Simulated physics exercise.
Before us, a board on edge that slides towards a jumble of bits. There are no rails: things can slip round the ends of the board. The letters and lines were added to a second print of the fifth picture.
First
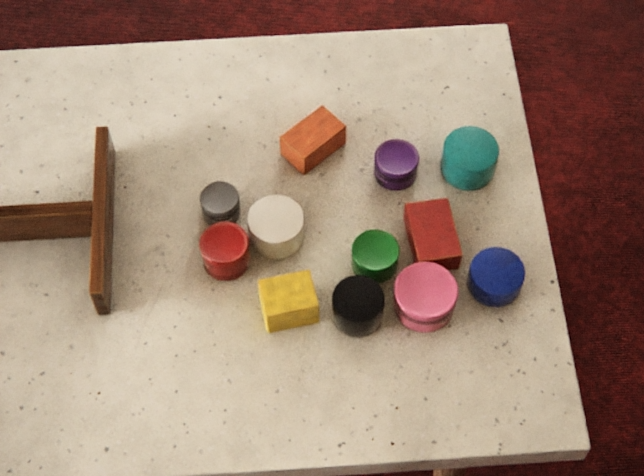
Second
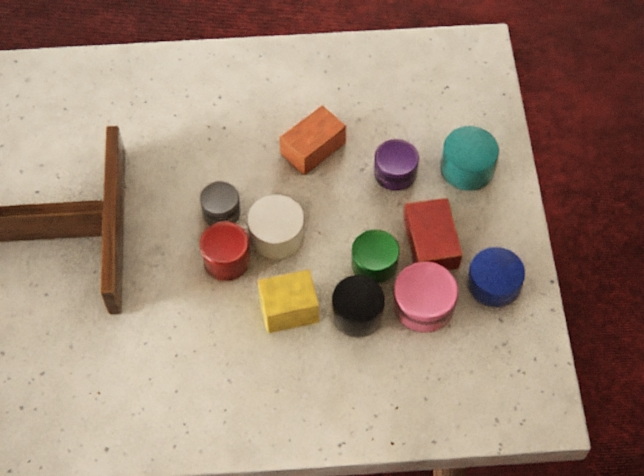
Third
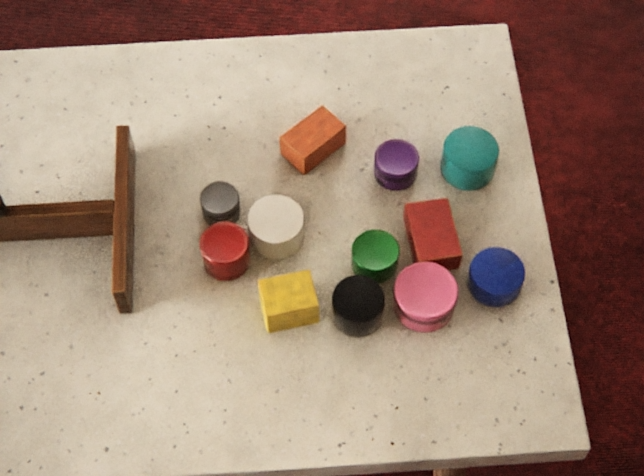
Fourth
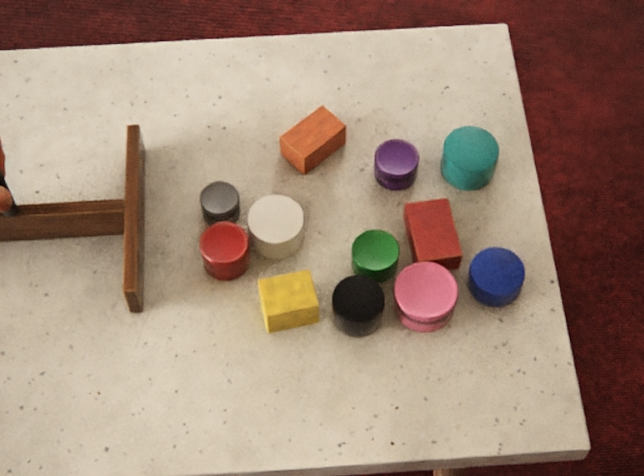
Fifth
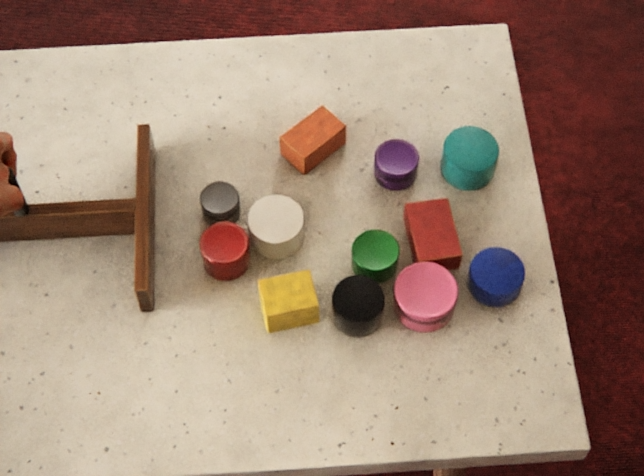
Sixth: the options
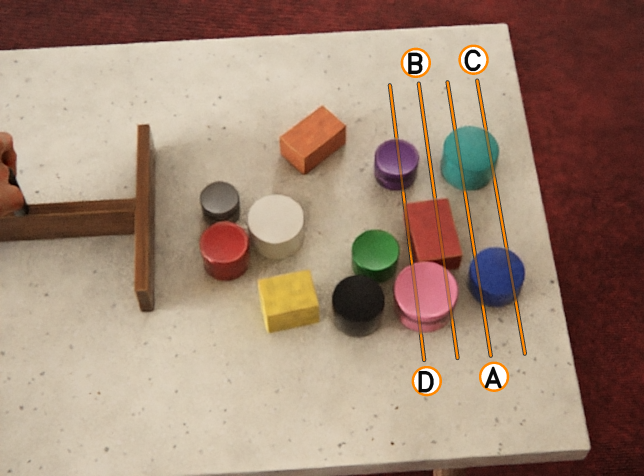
At first, a wooden board on edge, joined to a long handle, stands left of a cluster of colourful round containers and blocks on a pale speckled table. The board slides slowly right, narrowing the gap, as a hand at the handle comes into view at the left edge. The cluster stays still.
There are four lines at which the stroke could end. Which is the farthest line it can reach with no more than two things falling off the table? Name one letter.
A.
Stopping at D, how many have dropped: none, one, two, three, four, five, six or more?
By then, none.
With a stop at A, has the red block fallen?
Yes.
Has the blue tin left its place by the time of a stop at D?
Yes.
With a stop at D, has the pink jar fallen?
By then, no.
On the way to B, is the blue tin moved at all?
Yes.
On the marked copy, A at (468, 209); B at (437, 211); C at (499, 207); D at (406, 213).
Following A. Soon after the start, board (259, 196); yellow block (299, 303); red jar (294, 252).
Later, board (377, 190); blue tin (509, 281); red block (495, 227).
In the end, board (467, 184); turquoise tin over the edge; red block over the edge; two fallen.
As for the rest, B is within the limit but short; C drops three; D is within the limit but short.
